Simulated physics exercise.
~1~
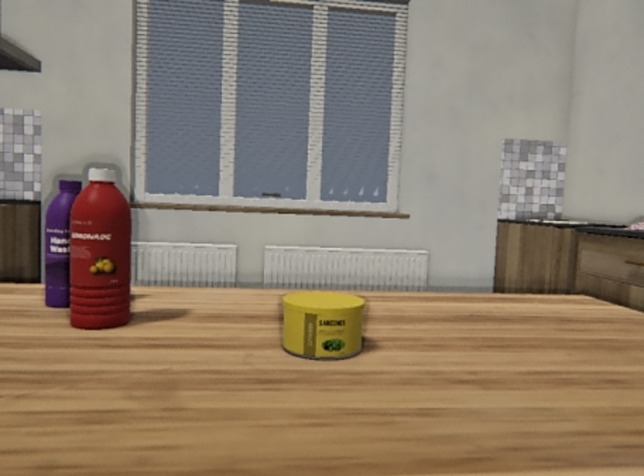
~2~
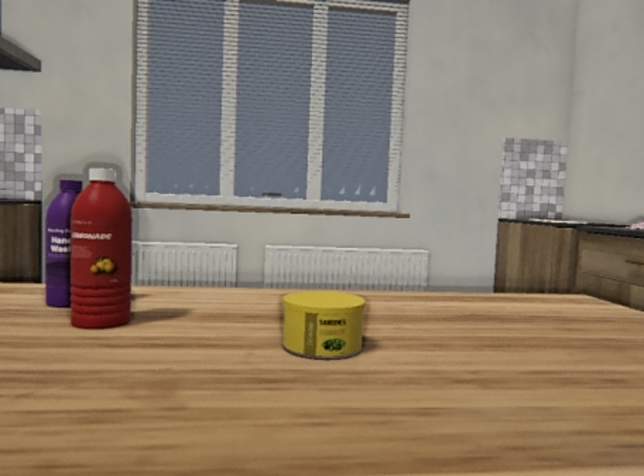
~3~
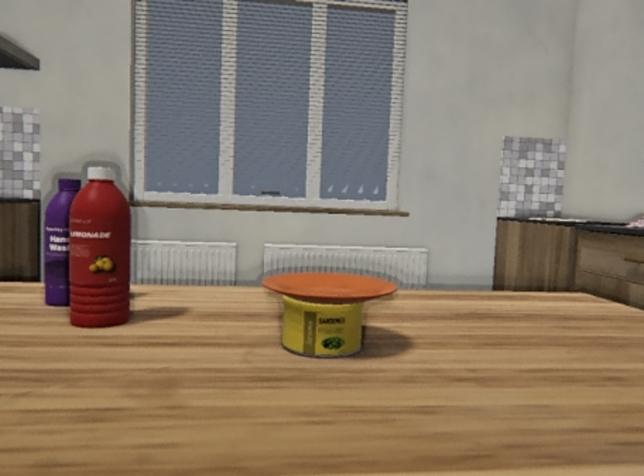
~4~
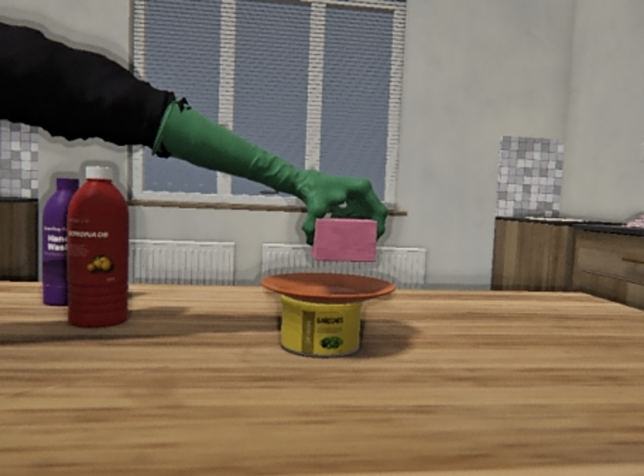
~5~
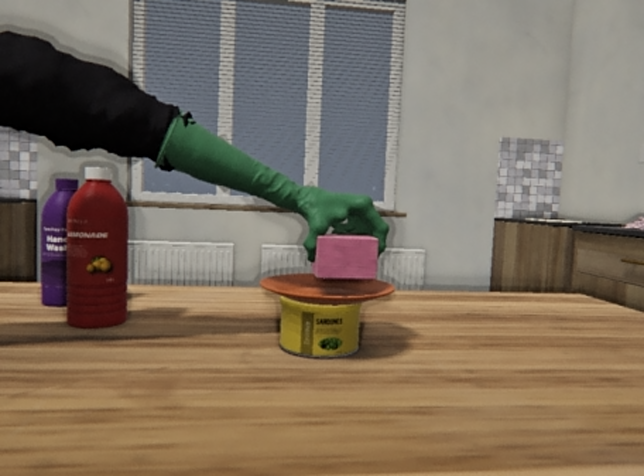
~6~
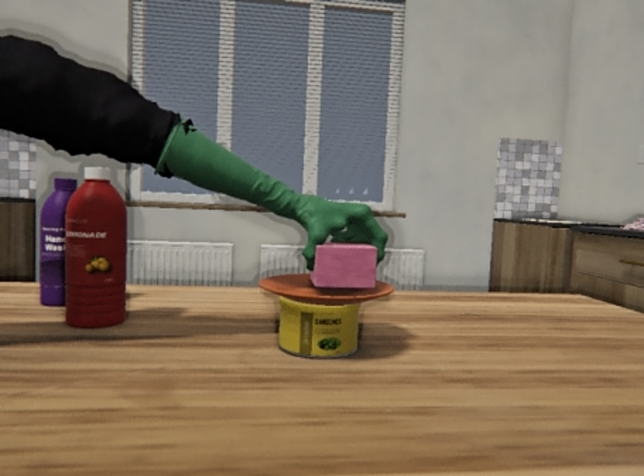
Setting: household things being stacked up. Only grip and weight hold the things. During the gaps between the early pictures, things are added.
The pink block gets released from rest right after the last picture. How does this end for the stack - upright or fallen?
Safe to say it works.
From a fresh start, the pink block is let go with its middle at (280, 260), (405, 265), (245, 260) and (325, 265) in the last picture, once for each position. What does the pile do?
Stays standing, topples over, topples over, stays standing.
Then, 0.20 s past the last view, nothing moves.
Then, 0.50 s past the last view, pink block resting near (342, 265).
Finally, all 5 still in place. Final places as the last picture's camera would see them, pink block near (342, 265). The pile stays up.
